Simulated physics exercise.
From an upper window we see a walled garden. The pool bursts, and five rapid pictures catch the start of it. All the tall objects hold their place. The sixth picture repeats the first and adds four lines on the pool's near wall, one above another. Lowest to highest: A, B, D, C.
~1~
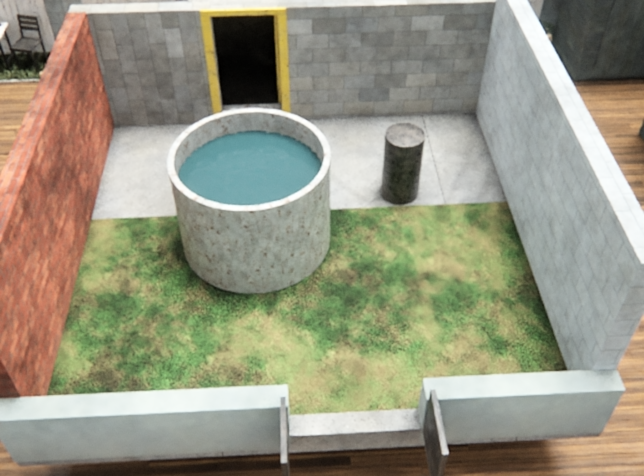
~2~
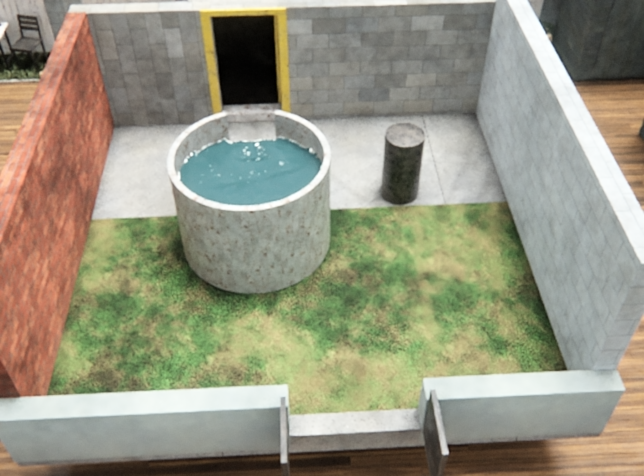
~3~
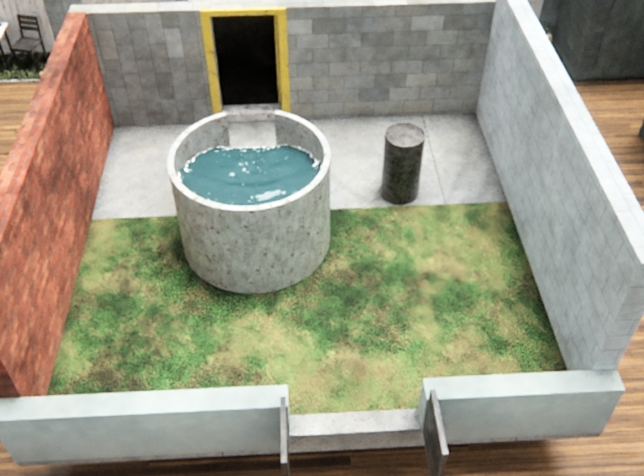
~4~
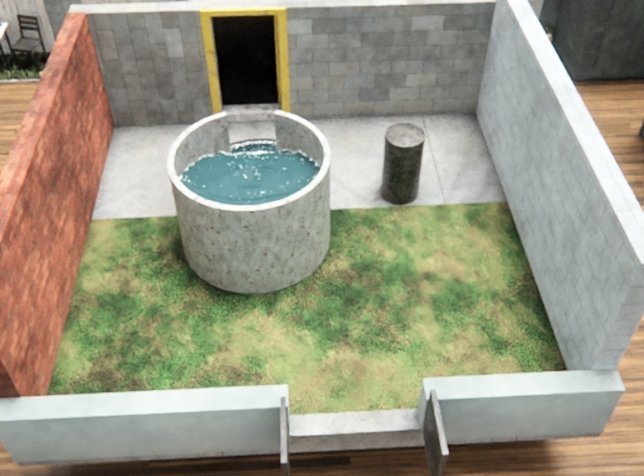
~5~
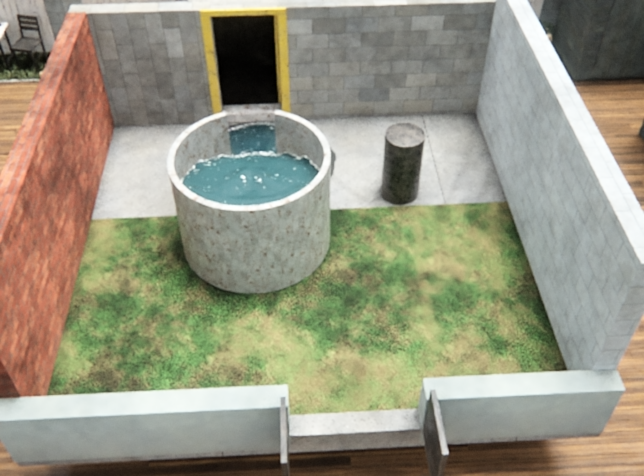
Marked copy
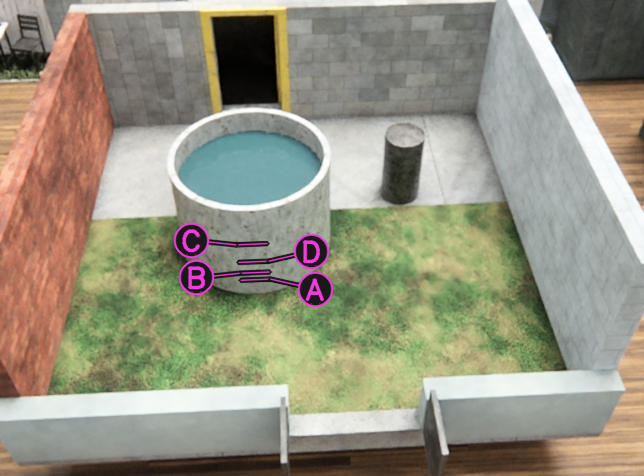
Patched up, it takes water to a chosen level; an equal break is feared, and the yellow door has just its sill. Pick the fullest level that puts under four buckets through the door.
B will do.
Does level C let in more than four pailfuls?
Yes.
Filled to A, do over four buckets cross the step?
No.
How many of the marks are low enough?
Two of them.
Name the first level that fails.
Level D.
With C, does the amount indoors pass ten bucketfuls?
Yes.
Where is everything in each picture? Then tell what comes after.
Water in the pool at rest, its middle at (251, 174); foot of the yellow doorway at (253, 121); open gate at (356, 378).
Water covers 1 % of the ground, its front hidden from here.
Water covers 3 % of the ground, its front hidden from here.
Water covers 6 % of the ground, its front hidden from here.
Water covers 11 % of the ground, its front hidden from here.
On the marked copy, A at (255, 279); B at (254, 272); C at (251, 244); D at (253, 261); from the bottom up A, B, D, C.
Choosing A, nothing gets over.
Choosing B, a splash gets over, under a bucket.
Choosing C, dozens of bucketfuls pour in.
Choosing D, about 7 bucketfuls get in.
